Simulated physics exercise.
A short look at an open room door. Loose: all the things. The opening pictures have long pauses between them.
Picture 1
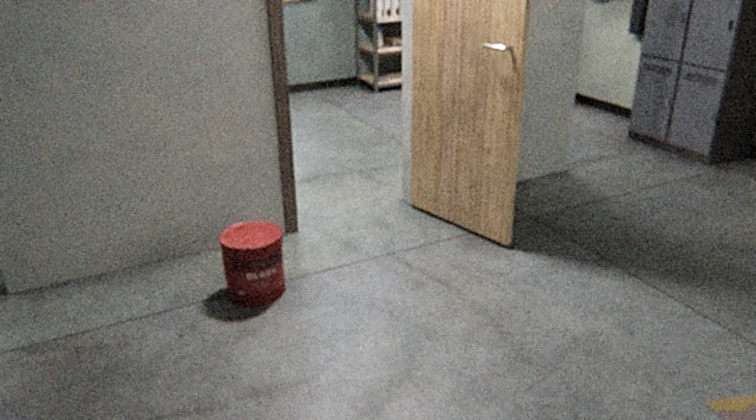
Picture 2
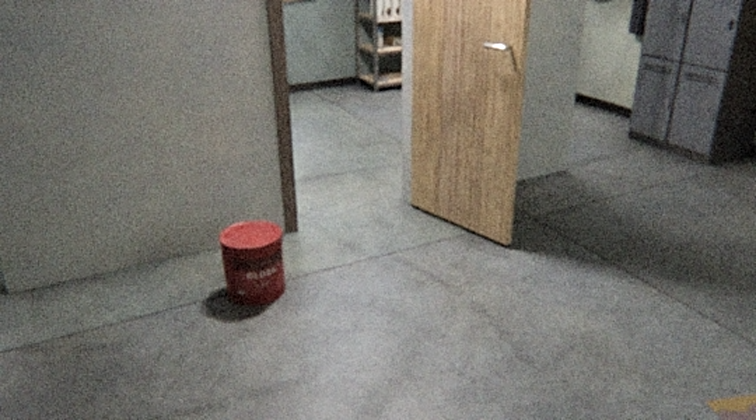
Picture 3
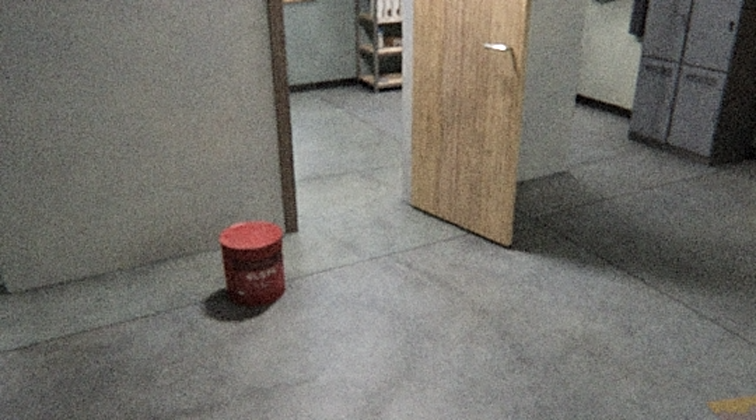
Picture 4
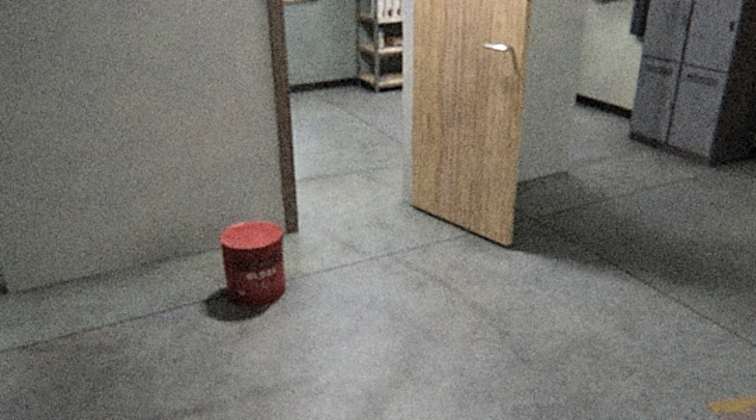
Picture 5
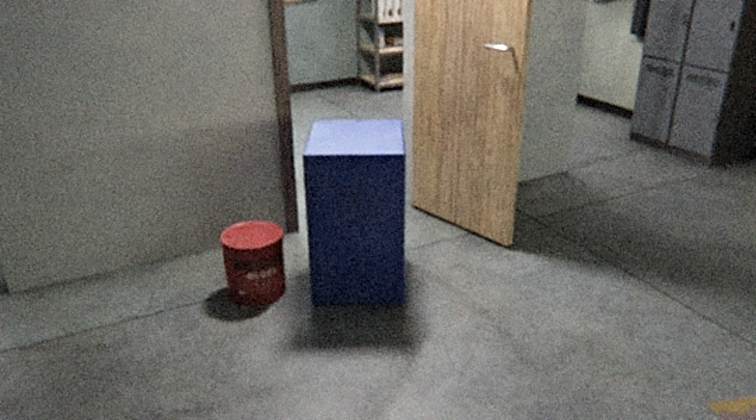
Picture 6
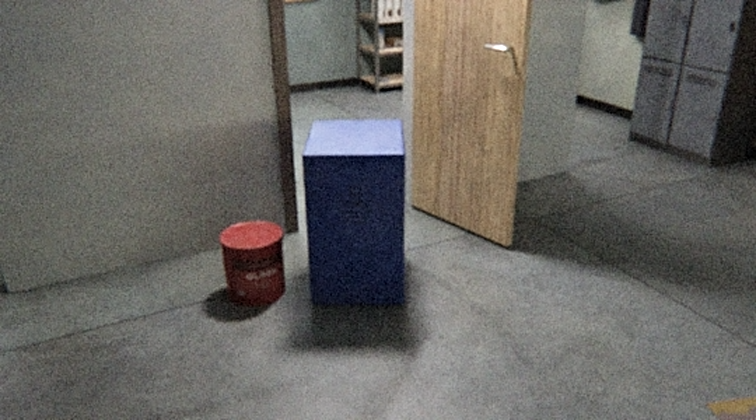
Wooden door standing wide open and still near a red pail, with a tall blue boxy appliance later appearing between them.
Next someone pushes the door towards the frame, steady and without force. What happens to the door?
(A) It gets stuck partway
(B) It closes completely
(A) It gets stuck partway.
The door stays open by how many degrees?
I'd say it stays open by roughly 55 degrees.
Then, 0.50 s past the last view, door 84° open.
Then, 0.70 s past the last view, door 68° open.
Finally, door 56° open; both still in place. Final places as the last picture's camera would see them, blue appliance near (355, 210).
